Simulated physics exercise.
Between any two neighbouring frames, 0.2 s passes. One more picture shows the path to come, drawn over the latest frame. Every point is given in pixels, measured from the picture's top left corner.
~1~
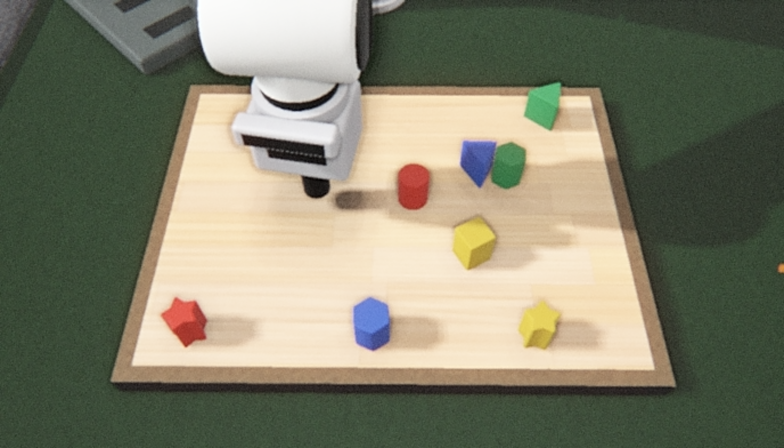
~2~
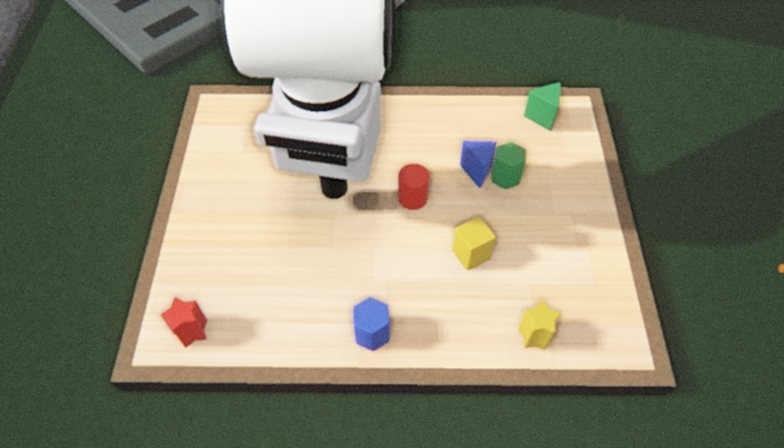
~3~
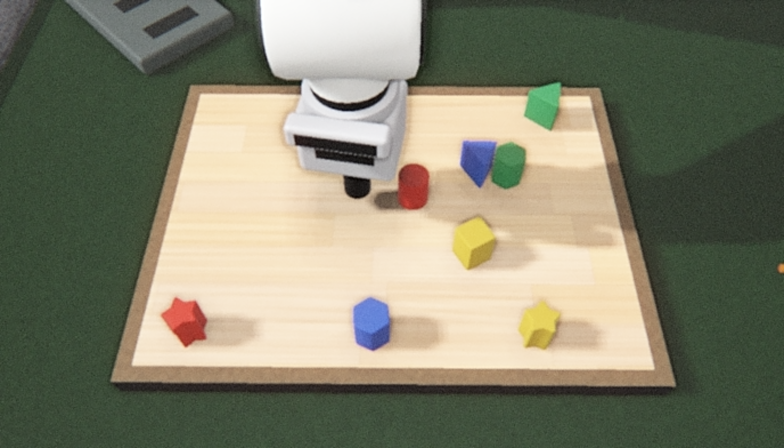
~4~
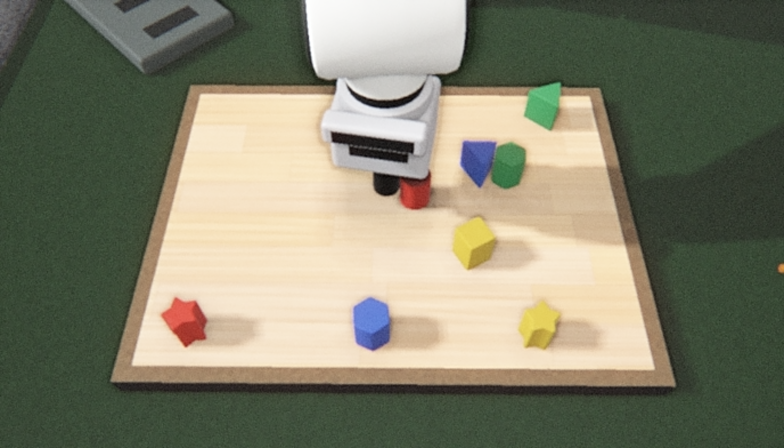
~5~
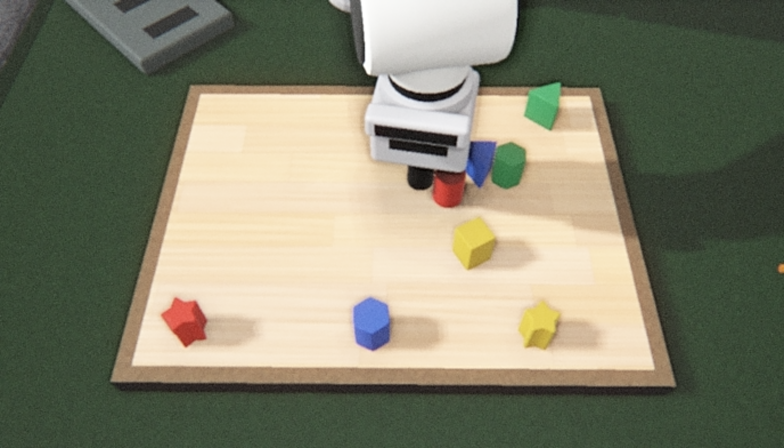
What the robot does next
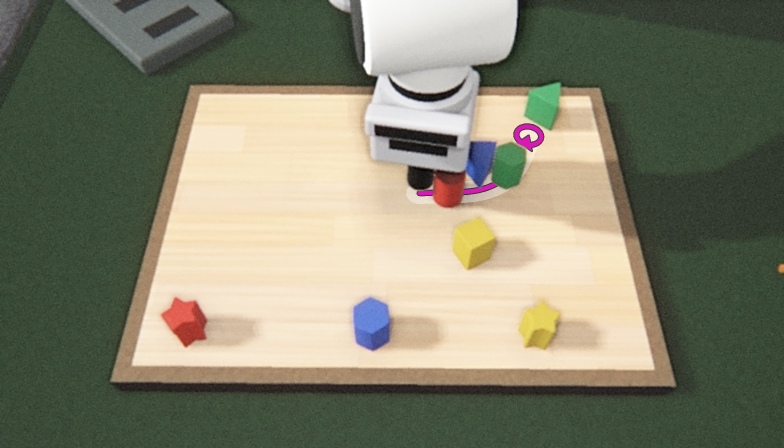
A white robotic arm with a black tip reaches over a pale wooden board with a brown rim on a dark green surface, seen from above by a still camera. Red, blue, green and yellow blocks lie scattered, with red and yellow stars near the lower corners. The arm glides right, meets the red cylinder and pushes it right, close to the blue triangular block.
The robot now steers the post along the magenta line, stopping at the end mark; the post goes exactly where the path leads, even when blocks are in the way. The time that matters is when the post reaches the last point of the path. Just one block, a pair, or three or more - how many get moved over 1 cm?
The result: Three blocks or more.
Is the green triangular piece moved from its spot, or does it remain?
Undisturbed, or as good as.
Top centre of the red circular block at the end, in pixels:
I'd expect the centre of its top face to be at (522, 178).
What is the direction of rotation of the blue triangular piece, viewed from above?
Viewed from overhead, the blue triangular piece winds up turned anticlockwise.
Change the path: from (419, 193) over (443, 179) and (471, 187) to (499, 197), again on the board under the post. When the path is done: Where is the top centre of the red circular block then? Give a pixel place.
Somewhere near (505, 197).
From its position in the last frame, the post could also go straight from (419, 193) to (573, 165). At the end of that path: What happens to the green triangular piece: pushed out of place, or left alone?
Here the green triangular piece stays on its spot.
Path on the board, from (419, 193) over (472, 191) and (512, 170) to (529, 136).
On the path given first. One third of the way, post at (474, 179); red circular block at (504, 178).
Two thirds of the way, post at (516, 156); red circular block at (522, 178); blue triangular piece at (501, 132), turned 110° anticlockwise; green hexagon at (544, 136), turned 60° clockwise.
At the end, post at (532, 123); red circular block at (522, 178); blue triangular piece at (502, 128), turned 135° anticlockwise; green hexagon at (560, 123), turned 135° clockwise; green triangular piece in place.
